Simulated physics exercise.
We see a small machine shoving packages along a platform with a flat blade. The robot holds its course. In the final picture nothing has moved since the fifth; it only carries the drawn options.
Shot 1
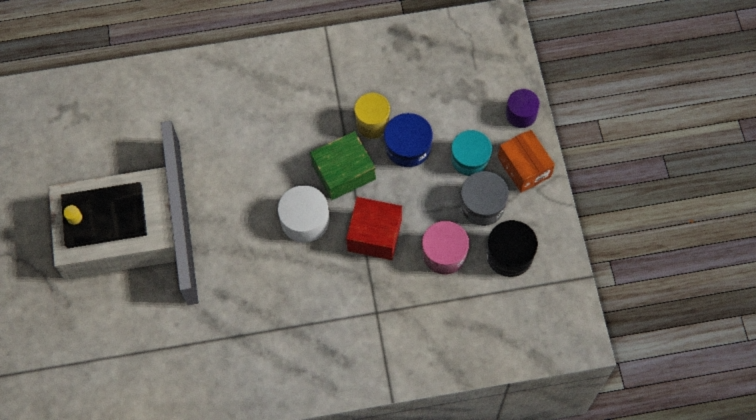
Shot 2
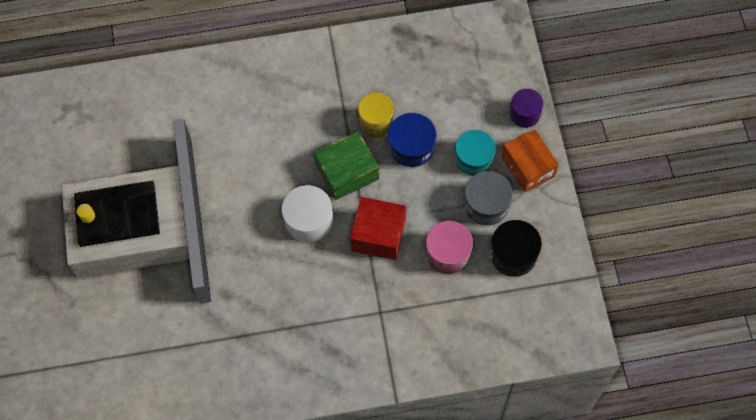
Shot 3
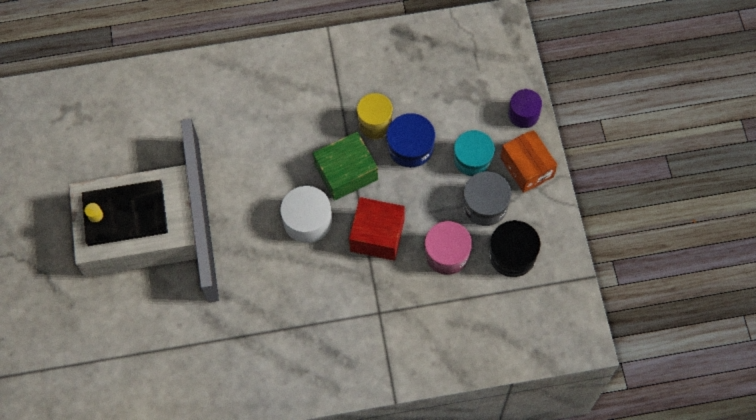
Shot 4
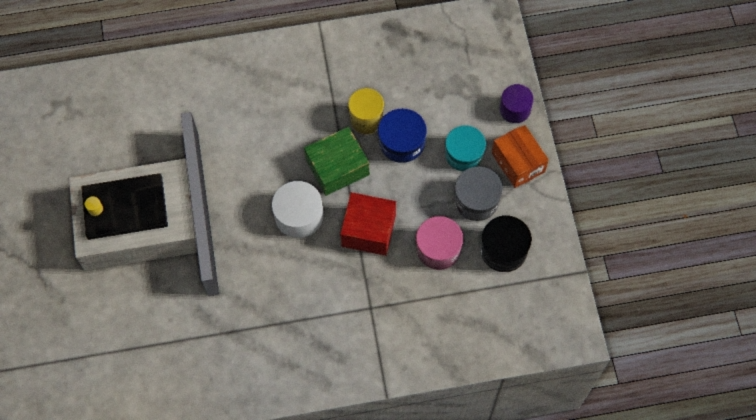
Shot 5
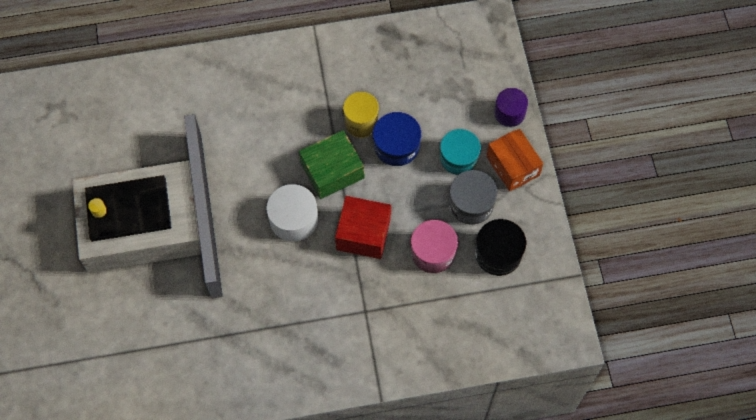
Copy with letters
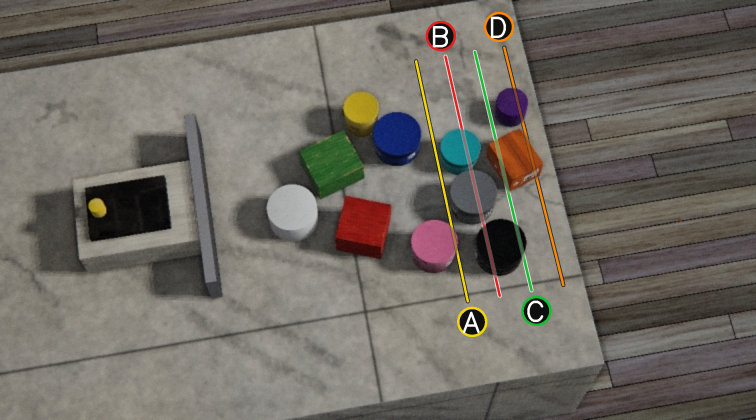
On a marble-like platform above a wooden floor, a small machine with a flat gray blade edged a short way right toward a cluster of colorful canisters and boxes, which stayed in their arrangement.
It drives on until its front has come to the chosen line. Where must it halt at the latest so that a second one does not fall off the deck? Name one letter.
Stop at A.
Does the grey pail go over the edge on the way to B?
No.
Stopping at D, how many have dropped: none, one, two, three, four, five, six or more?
In all, six or more.
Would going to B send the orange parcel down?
Yes.
On the copy, A at (441, 176); B at (471, 171); C at (502, 166); D at (533, 161).
On A. First, robot (221, 192); green crate (338, 162); white canister (322, 210).
Then, robot (309, 178); orange parcel (520, 160); black pail (511, 248).
Finally, robot (374, 168); purple canister (535, 101); orange parcel (545, 155); none fallen.
By contrast, B drops two; C drops five; D drops eight.
